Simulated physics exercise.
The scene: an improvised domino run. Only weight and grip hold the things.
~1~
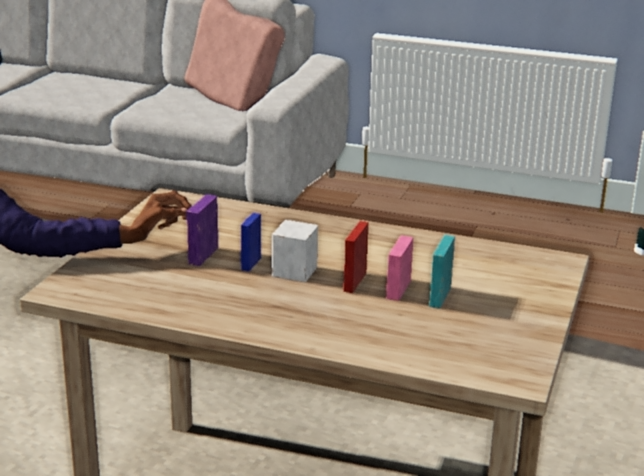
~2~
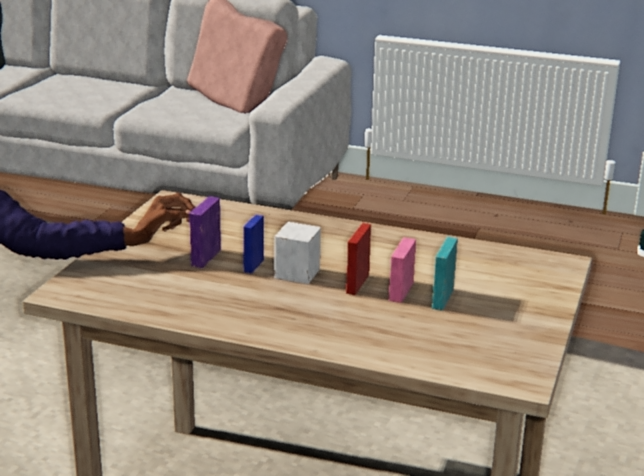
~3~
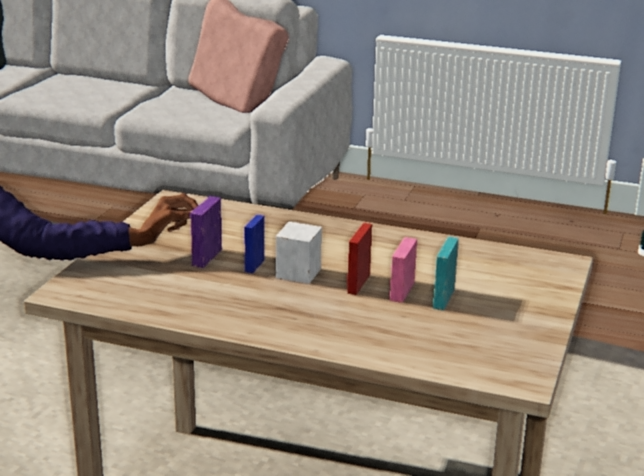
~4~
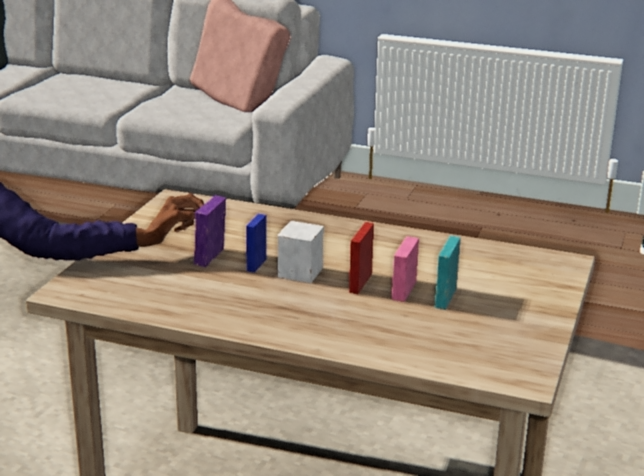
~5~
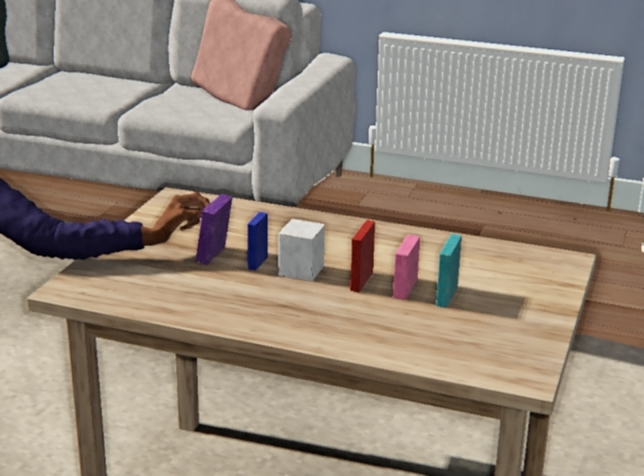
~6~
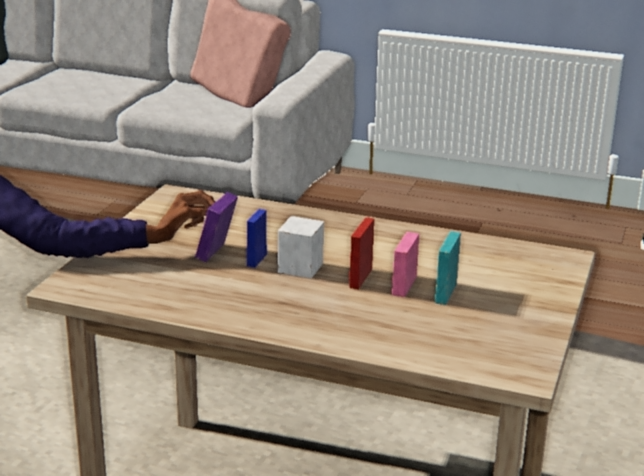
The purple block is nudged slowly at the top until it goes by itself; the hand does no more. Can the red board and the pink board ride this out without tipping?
The red board is still upright, the pink board is still upright.
Then, 0.30 s on from there, purple block 68° over; blue board turned 28° from how it was put; white block turned 5° from how it was put.
Then, 0.50 s on from there, purple block 82° over; blue board turned 29° from how it was put.
Then, 2.00 s on from there, purple block 90° over; blue board turned 30° from how it was put.
In the end, left askew, blue board; the other 3 unmoved. At the end, from the last picture's camera, red board near (362, 253), pink board near (406, 264).
